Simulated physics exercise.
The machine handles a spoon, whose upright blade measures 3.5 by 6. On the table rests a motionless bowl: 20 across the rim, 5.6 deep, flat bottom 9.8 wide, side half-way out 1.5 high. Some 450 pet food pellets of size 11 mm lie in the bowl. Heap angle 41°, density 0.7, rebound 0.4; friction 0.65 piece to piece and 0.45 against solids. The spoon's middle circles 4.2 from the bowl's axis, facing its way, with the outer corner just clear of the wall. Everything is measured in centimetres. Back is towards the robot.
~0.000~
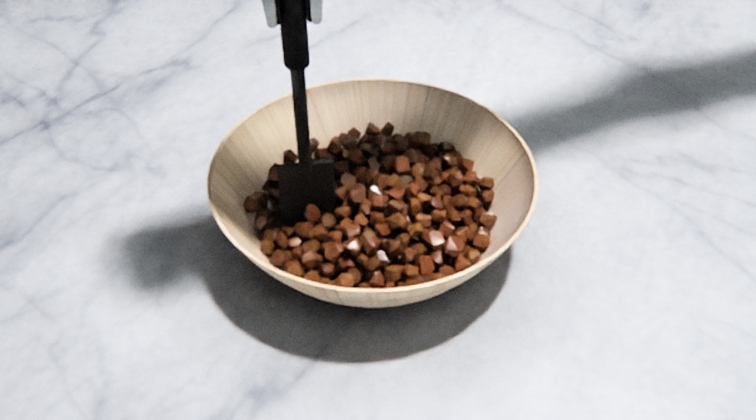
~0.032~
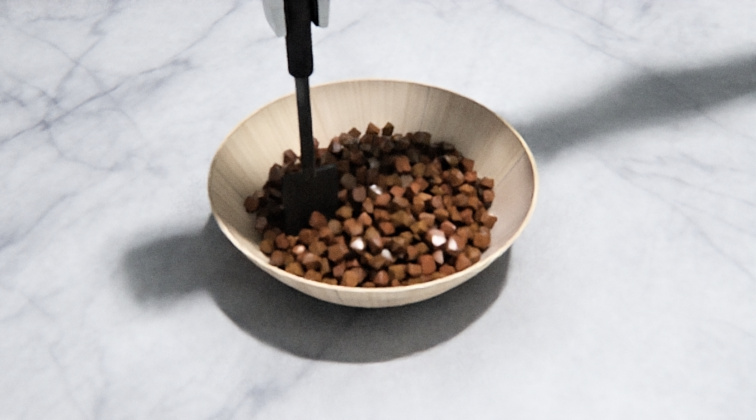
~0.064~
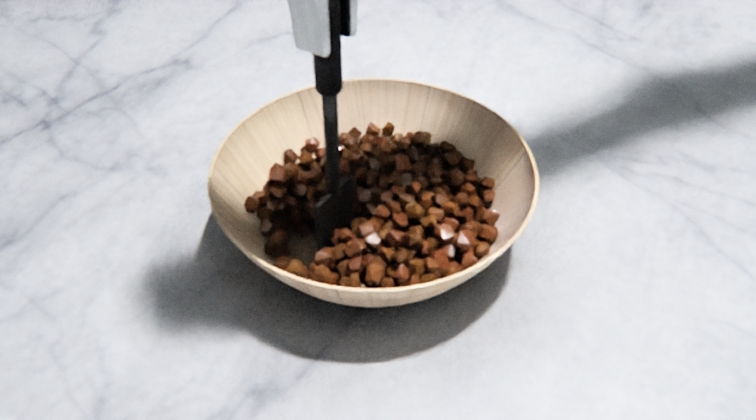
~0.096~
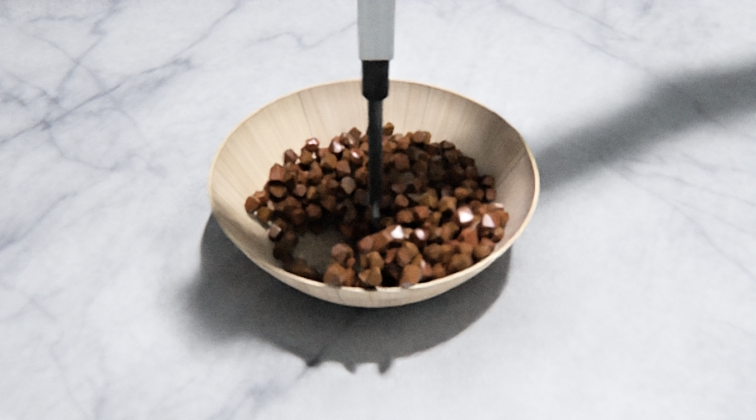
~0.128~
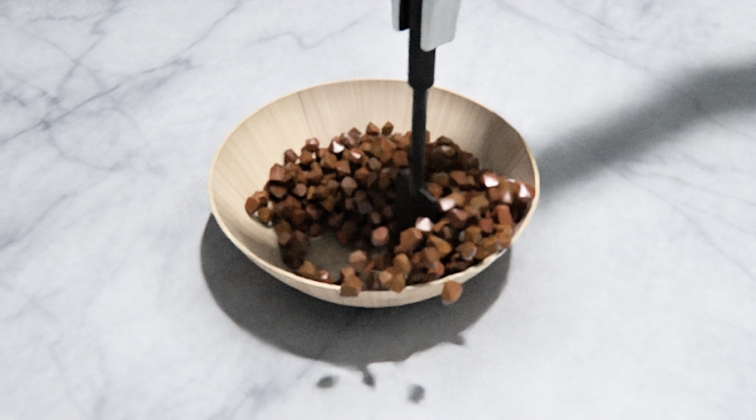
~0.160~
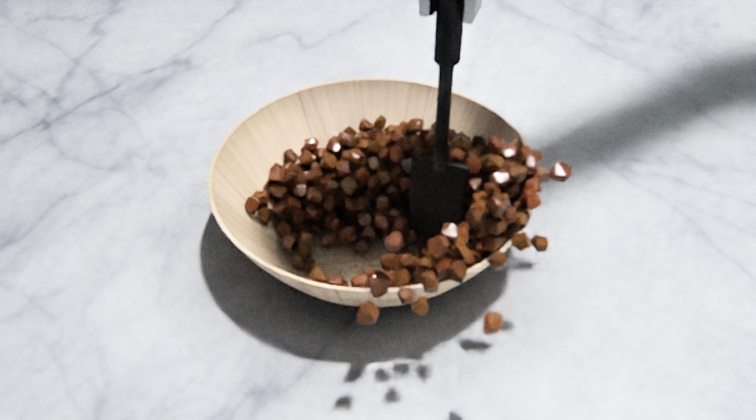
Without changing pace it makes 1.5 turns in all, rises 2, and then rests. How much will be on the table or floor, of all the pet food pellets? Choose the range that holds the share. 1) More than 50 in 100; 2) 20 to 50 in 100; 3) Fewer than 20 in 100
2, 20 to 50 in 100.
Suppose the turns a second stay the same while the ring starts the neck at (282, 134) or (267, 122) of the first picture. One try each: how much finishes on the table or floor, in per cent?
I'd guess some 40 and 25 percent.
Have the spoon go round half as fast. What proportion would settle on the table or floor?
I'd expect about 5 %.
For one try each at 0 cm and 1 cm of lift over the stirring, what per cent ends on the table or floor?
Estimates: 40 % and 40 %.
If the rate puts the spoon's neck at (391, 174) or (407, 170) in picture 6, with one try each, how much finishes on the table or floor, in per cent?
About 15 and 15 %.
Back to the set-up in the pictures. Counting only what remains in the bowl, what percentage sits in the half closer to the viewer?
Estimate: Some 50 %.
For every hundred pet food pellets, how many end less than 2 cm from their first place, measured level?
Estimate: 10 per cent.
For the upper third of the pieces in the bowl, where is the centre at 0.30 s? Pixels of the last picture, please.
Centre of upper third: Approx. (318, 122) px.
After 0.30 s, 298° round, highest piece 11 above the table; 367 in the bowl, 32 on the table or floor, 54 in flight or on the tool.
After 0.43 s, 85° round, highest piece 7 above the table; 325 in the bowl, 106 on the table or floor, 22 in flight or on the tool.
After 0.70 s, 180° round, highest piece 5 above the table; 318 in the bowl, 135 on the table or floor.
After 1.40 s, 180° round, highest piece 5 above the table; 318 in the bowl, 135 on the table or floor.
At rest, 318 in the bowl, 135 on the table or floor. That is 30 % on the table or floor.
